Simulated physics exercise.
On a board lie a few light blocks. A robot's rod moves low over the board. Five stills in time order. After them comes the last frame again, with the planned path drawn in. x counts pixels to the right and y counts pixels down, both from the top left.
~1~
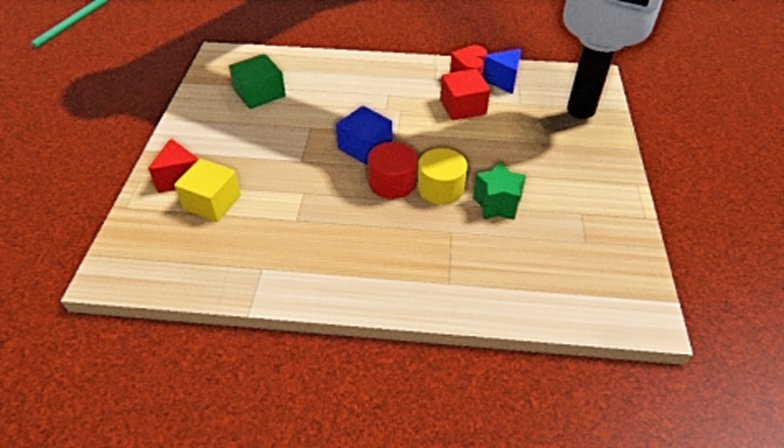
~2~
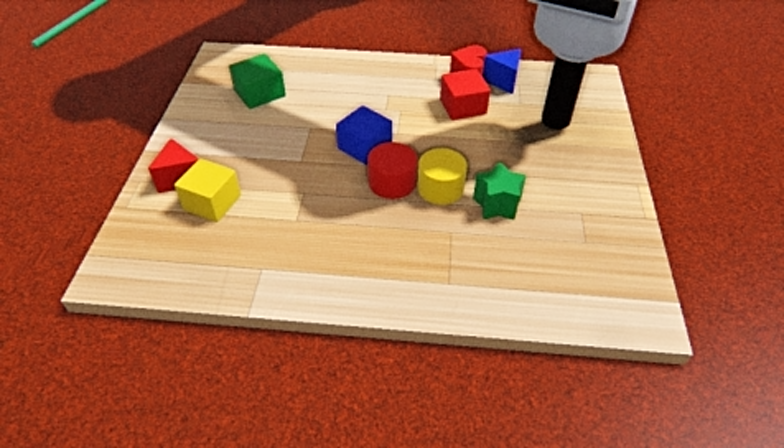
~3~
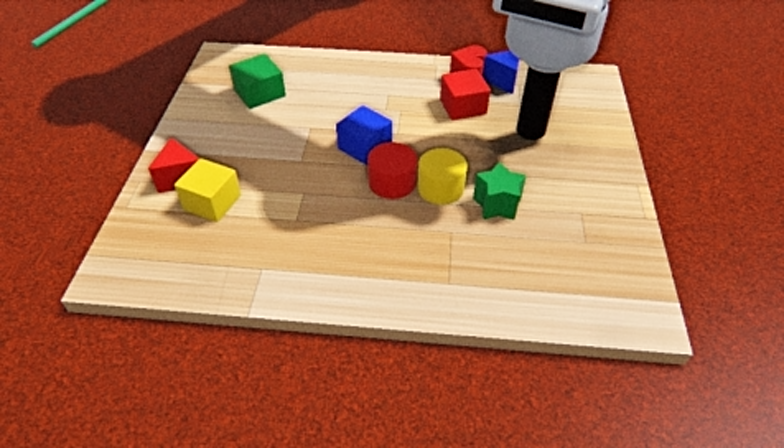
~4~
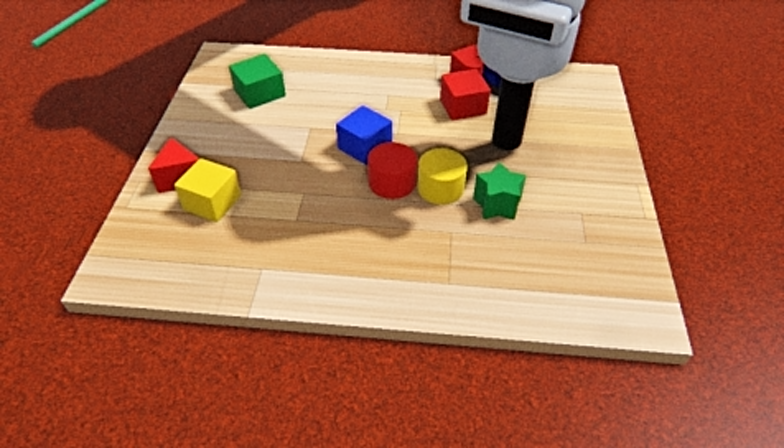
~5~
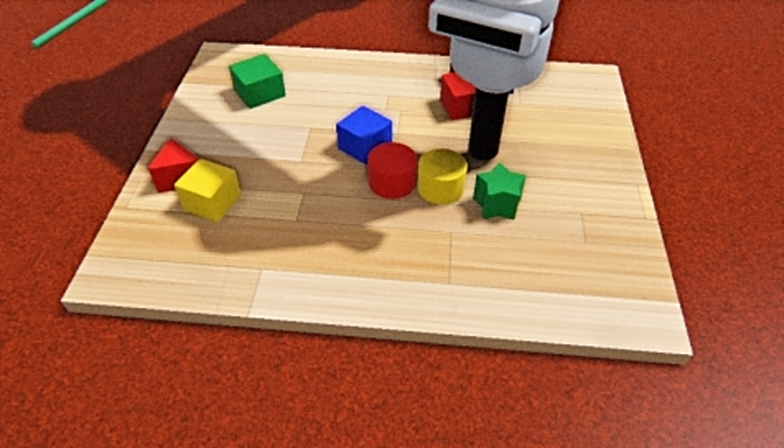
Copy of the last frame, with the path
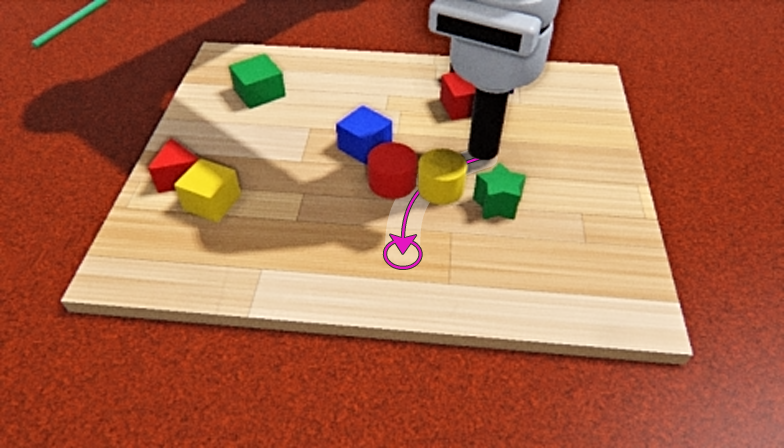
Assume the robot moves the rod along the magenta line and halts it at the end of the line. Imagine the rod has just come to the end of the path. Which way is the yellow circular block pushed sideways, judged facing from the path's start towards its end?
Left-hand side.
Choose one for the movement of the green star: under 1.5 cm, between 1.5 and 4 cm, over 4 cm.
That block covers short of 1.5 cm.
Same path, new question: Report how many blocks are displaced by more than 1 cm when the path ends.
Going by the path, two blocks will move.
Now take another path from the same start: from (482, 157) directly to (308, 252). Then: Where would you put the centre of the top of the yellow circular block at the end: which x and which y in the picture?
When the path ends, it will be at (399, 216).
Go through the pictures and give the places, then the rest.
Tip of the rod (581, 110), middles of tops, red circular block (393, 157), yellow circular block (443, 163), green star (502, 180), in the first frame.
Rod (556, 121), nothing pushed, in the second frame.
Rod (531, 131), nothing pushed, in the third frame.
Rod (507, 141), nothing pushed, in the fourth frame.
Rod (483, 150), red circular block (393, 157), yellow circular block (443, 163), green star (502, 180), in the fifth frame.
The line goes from (482, 157) via (437, 176) and (408, 209), ending at (403, 254).
The first path, step by step. One third of the way, rod (438, 169); red circular block (388, 158); yellow circular block (430, 178).
Two thirds of the way, rod (409, 202); red circular block (376, 162); yellow circular block (421, 215).
At the end, rod (403, 247); red circular block (376, 162); yellow circular block (438, 254); green star unmoved.
